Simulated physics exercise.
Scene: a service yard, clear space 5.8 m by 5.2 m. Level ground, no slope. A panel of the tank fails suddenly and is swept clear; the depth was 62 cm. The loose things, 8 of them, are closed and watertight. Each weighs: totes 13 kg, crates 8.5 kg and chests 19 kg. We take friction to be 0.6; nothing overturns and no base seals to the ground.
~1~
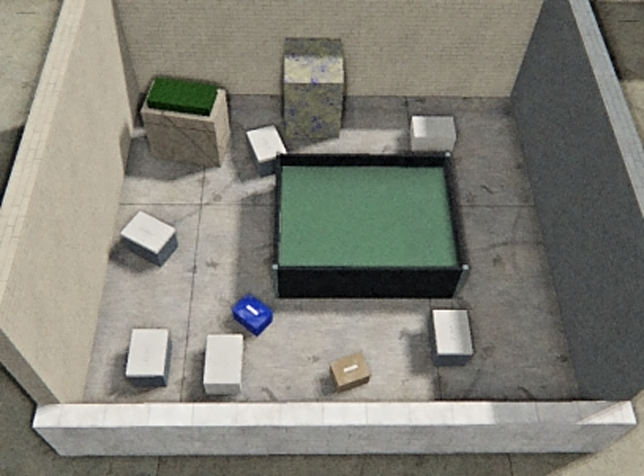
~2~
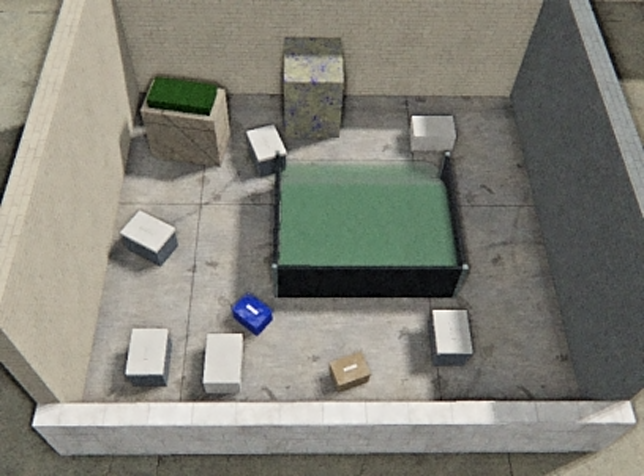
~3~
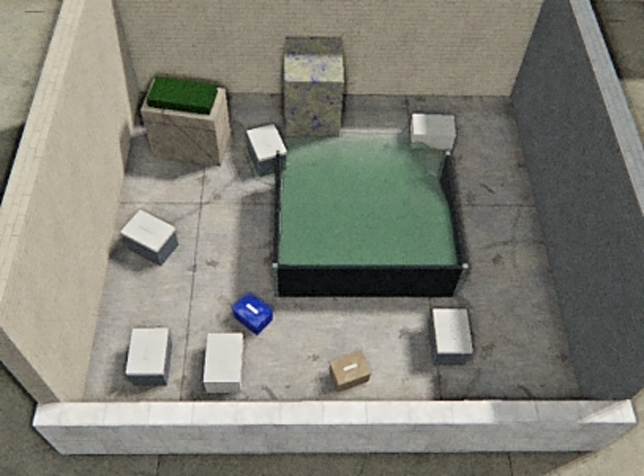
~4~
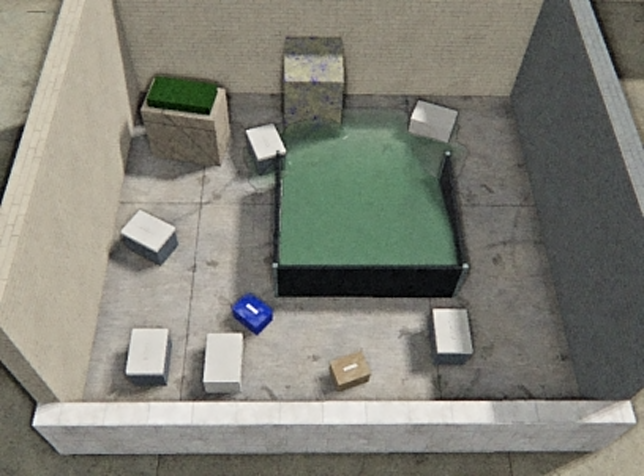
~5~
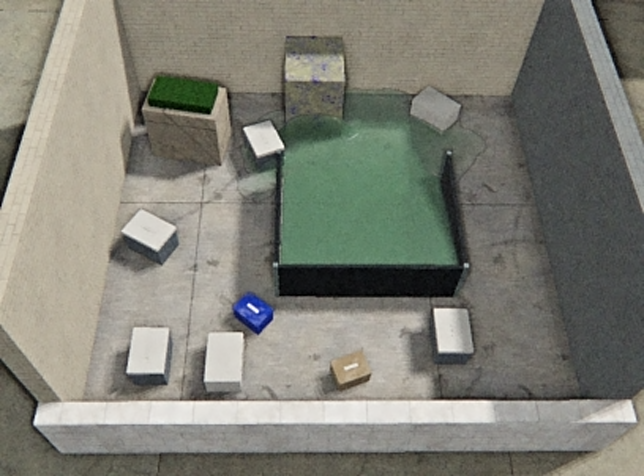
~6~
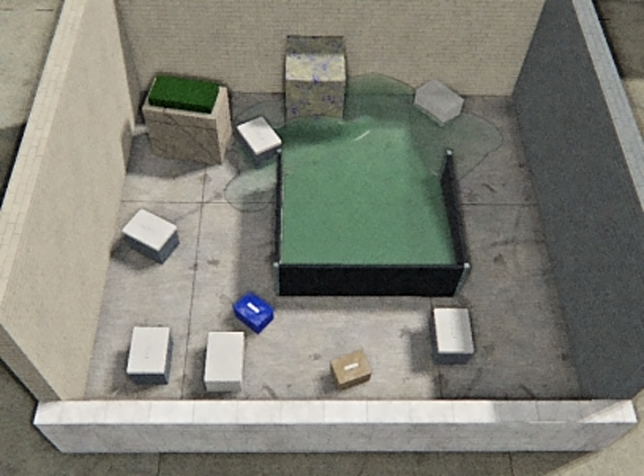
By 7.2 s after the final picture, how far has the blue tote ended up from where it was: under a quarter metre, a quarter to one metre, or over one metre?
Result: Near the start.
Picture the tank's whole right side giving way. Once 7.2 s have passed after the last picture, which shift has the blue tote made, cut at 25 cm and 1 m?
In that scenario the blue tote would have shifted only slightly.
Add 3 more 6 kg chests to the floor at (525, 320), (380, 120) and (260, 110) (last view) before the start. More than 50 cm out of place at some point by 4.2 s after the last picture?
First outside the limit, then outside the limit, then inside the limit.
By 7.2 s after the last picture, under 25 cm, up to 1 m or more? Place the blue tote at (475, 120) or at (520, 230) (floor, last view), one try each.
Outcomes in order: It is taken a long way; it is taken a long way.
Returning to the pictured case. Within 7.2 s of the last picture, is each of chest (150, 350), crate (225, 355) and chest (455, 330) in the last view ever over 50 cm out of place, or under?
Results in listed order: Falls short / falls short / exceeds.
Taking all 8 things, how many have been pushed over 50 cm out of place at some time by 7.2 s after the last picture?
Answer: 5.
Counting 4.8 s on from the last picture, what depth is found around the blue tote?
I'd say around 5 cm.
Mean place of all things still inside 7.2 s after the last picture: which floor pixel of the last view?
Mean position: Approximately (251, 325).
Then, 0.9 s after the last picture the blue tote is near (253, 308), 0.0 m from its start, aground; 2 afloat.
Then, 2.8 s after the last picture the blue tote is near (253, 308), 0.0 m from its start, aground; 1 afloat.
Then, 4.8 s after the last picture the blue tote is near (253, 308), 0.0 m from its start, aground; 2 afloat.
Then, 7.2 s after the last picture the blue tote is near (254, 308), 0.0 m from its start, aground; 4 afloat.
